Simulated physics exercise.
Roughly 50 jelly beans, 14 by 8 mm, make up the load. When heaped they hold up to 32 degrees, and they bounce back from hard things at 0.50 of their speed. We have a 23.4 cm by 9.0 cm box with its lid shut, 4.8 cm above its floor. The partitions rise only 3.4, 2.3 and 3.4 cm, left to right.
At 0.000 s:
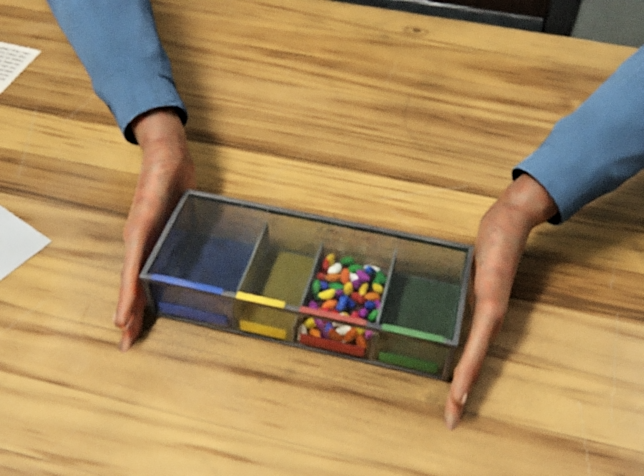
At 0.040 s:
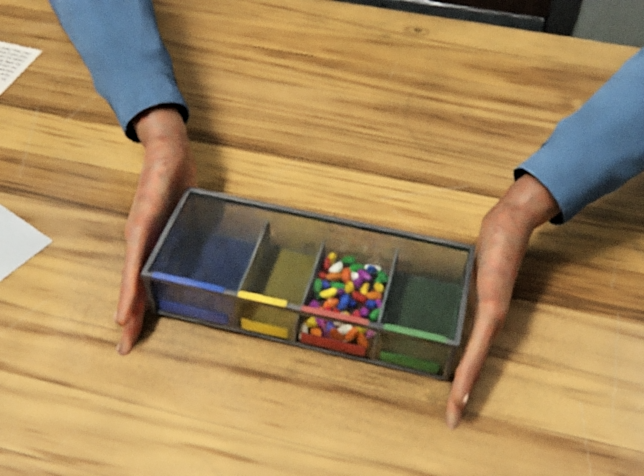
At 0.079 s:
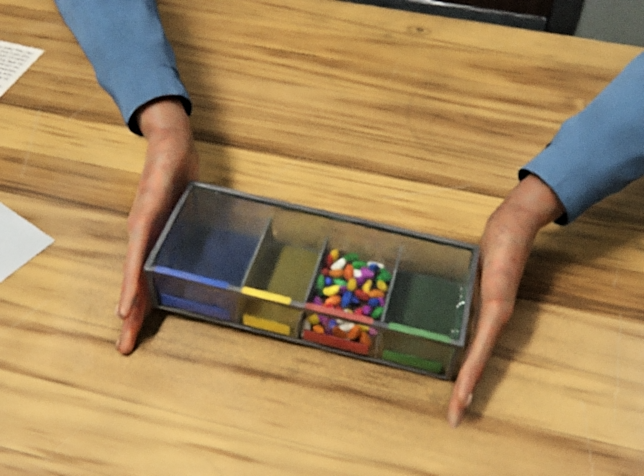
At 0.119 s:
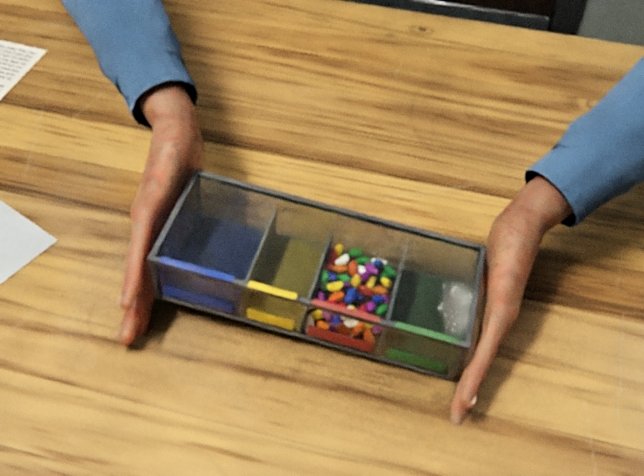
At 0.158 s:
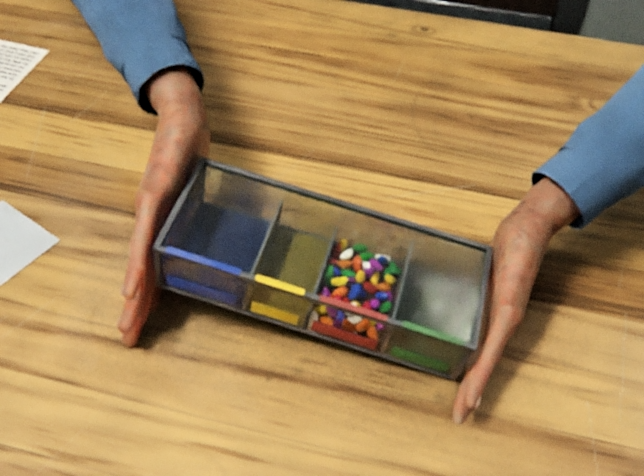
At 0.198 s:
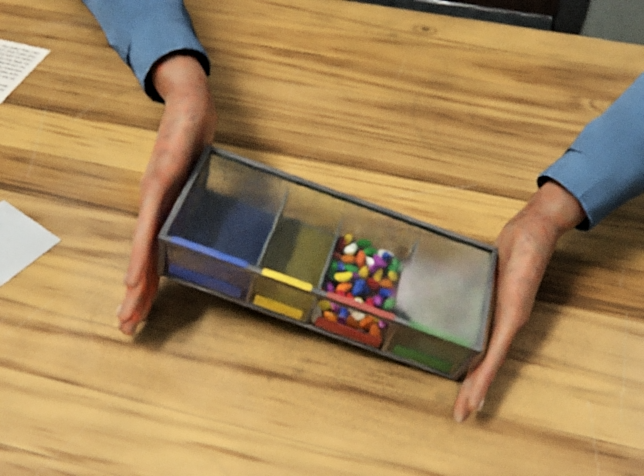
To begin with, two hands in blue sleeves hold a clear lidded box nearly level above a wooden table, with colorful jelly beans in its red section. The left hand then raises its end, tilting the box moderately down to the right, while the beans stay in the red section and a whitish patch appears over the green one.
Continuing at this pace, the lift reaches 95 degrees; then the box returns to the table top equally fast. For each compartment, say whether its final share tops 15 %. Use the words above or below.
Red: Above; blue: Below; green: Above; yellow: Below.
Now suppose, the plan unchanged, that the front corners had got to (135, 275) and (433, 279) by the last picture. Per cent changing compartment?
Roughly 85 per cent.
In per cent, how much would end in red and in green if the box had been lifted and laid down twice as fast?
Then red would have 55 percent and green 45 percent.
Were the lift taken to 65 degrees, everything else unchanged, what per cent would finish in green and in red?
In per cent, green comes to 0 and red to 100.
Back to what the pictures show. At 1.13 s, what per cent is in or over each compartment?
Red 90; blue 0; green 10; yellow 0.
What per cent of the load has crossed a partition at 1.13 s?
About 10 percent.
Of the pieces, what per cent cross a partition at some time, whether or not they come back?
Roughly 40 in a hundred.
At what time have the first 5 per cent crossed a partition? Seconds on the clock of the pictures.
Around 1.10 seconds.
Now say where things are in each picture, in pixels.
In the first frame, box tilt 0 degrees, front corners at (147, 276) and (452, 342); red 100 %.
In the second frame, box tilt 1 degrees, front corners at (148, 273) and (454, 342).
In the third frame, box tilt 2 degrees, front corners at (151, 268) and (458, 343).
In the fourth frame, box tilt 6 degrees, front corners at (155, 258) and (464, 344), lowest corner right front.
In the fifth frame, box tilt 9 degrees, front corners at (160, 247) and (471, 345), lowest corner right front.
In the sixth frame, box tilt 13 degrees, front corners at (166, 237) and (476, 347), lowest corner right front; red 100 %. The box's pace is about 95 degrees a second.
Then, at 1.13 s, tilt 95 degrees; red 90 %, green 10 %.
After 1.75 s, tilt 43 degrees; red 60 %, green 40 %.
After 2.42 s, tilt 0 degrees; red 60 %, green 40 %.
In the end, at 3.0 s, red 60 %, blue 0 %, green 40 %, yellow 0 %.
